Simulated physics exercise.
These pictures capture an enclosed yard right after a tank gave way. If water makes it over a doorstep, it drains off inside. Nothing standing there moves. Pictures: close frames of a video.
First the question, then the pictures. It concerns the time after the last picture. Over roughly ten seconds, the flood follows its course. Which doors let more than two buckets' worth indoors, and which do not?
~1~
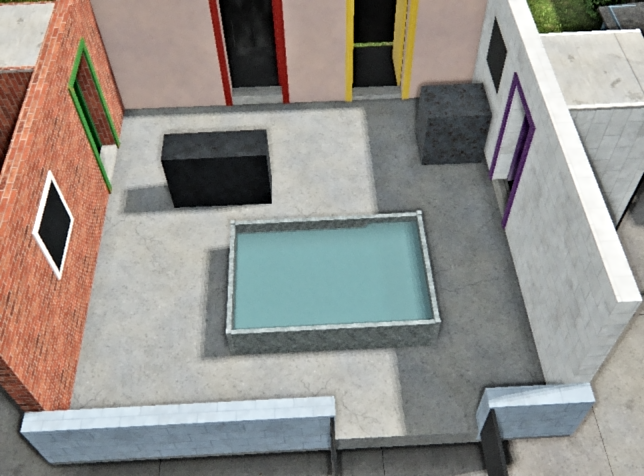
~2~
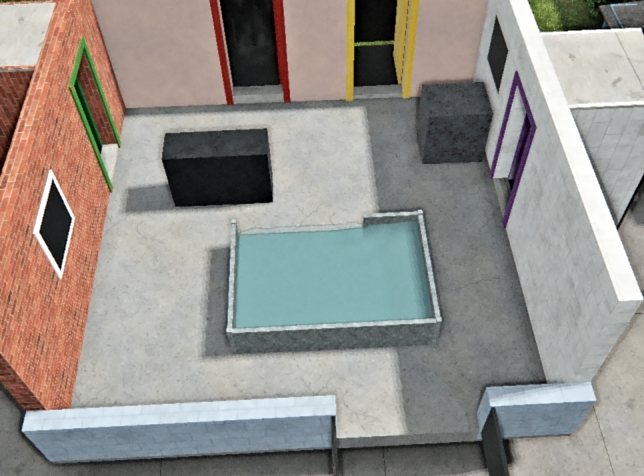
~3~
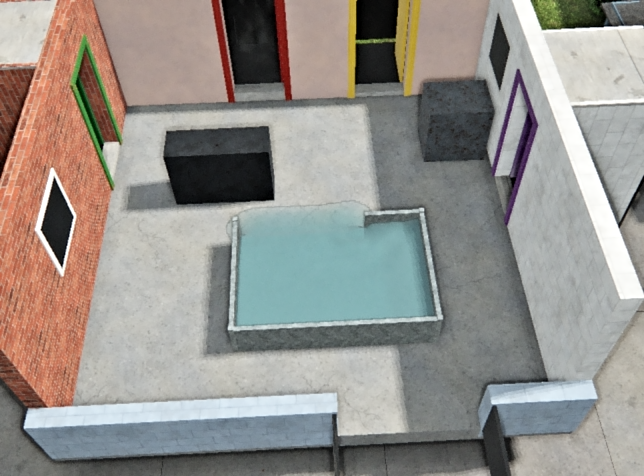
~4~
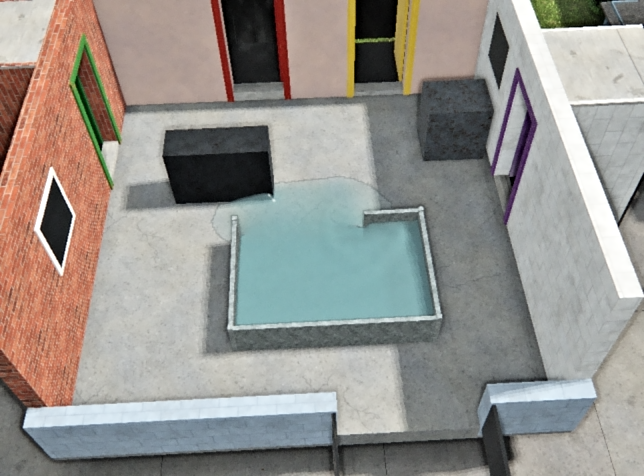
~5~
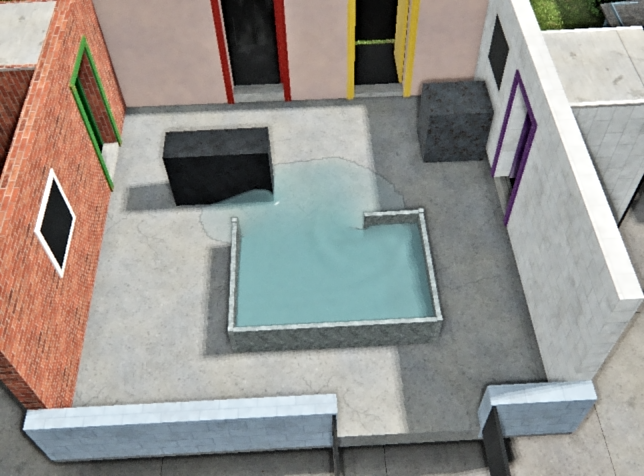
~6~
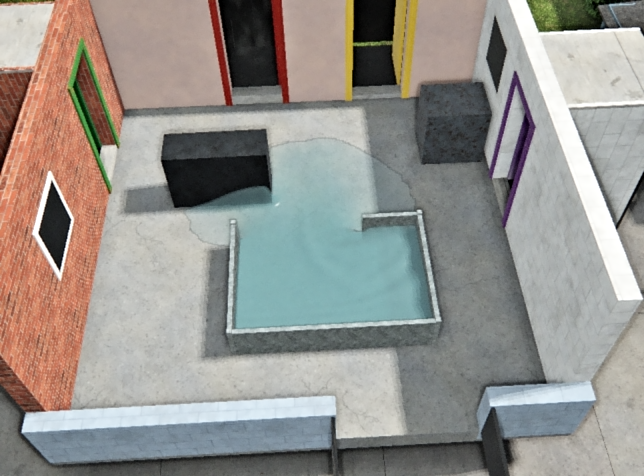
The purple door lets more through; the red door does not; the green door does not; the yellow door lets more through.
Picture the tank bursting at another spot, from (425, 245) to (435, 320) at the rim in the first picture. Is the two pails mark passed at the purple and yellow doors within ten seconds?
The purple door exceeds the limit, the yellow door falls short.
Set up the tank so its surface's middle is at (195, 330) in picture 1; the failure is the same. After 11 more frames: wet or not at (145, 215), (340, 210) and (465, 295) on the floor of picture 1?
Check in sequence: Soaked through, soaked through, still parched.
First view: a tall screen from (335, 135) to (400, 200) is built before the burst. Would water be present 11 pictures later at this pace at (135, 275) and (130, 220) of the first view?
As listed: Awash, flooded.
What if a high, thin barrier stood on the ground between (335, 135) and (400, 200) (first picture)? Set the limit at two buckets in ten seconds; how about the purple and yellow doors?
The purple door overflows and the yellow door falls short.
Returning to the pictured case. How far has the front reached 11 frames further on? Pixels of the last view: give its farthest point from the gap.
The front's farthest point is close to (457, 99).
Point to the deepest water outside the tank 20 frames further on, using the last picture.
Somewhere around (470, 112).
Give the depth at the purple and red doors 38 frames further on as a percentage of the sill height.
In order: Roughly 200 % and 30 %.
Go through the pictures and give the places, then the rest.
The first picture shows still water in the water tank at (330, 273).
In the second picture, water pours out on the water tank's far side and has run to a hidden place.
In the third picture, water pours out on the water tank's far side and has run to a hidden place.
In the fourth picture, the front is at (378, 198), out from the gap on the water tank's far side.
In the fifth picture, the front is at (341, 163), out from the gap on the water tank's far side.
In the sixth picture, water pours out on the water tank's far side and has run to (326, 142).
A moment on, water covers 30 % of the floor; the purple door not reached, the red door wet at the sill, nothing in, the green door not reached, the yellow door wet at the sill, nothing in.
Next, water covers 40 % of the floor; the purple door not reached, the red door under two buckets in, the green door wet at the sill, nothing in, the yellow door under two buckets in.
Then, water covers 55 % of the floor; the purple door wet at the sill, nothing in, the red door under two buckets in, the green door wet at the sill, nothing in, the yellow door over two buckets in.
Later, water covers 85 % of the floor; the purple door under two buckets in, the red door under two buckets in, the green door under two buckets in, the yellow door far over two buckets in.
In the end, water covers 95 % of the floor; the purple door over two buckets in, the red door under two buckets in, the green door under two buckets in, the yellow door far over two buckets in.
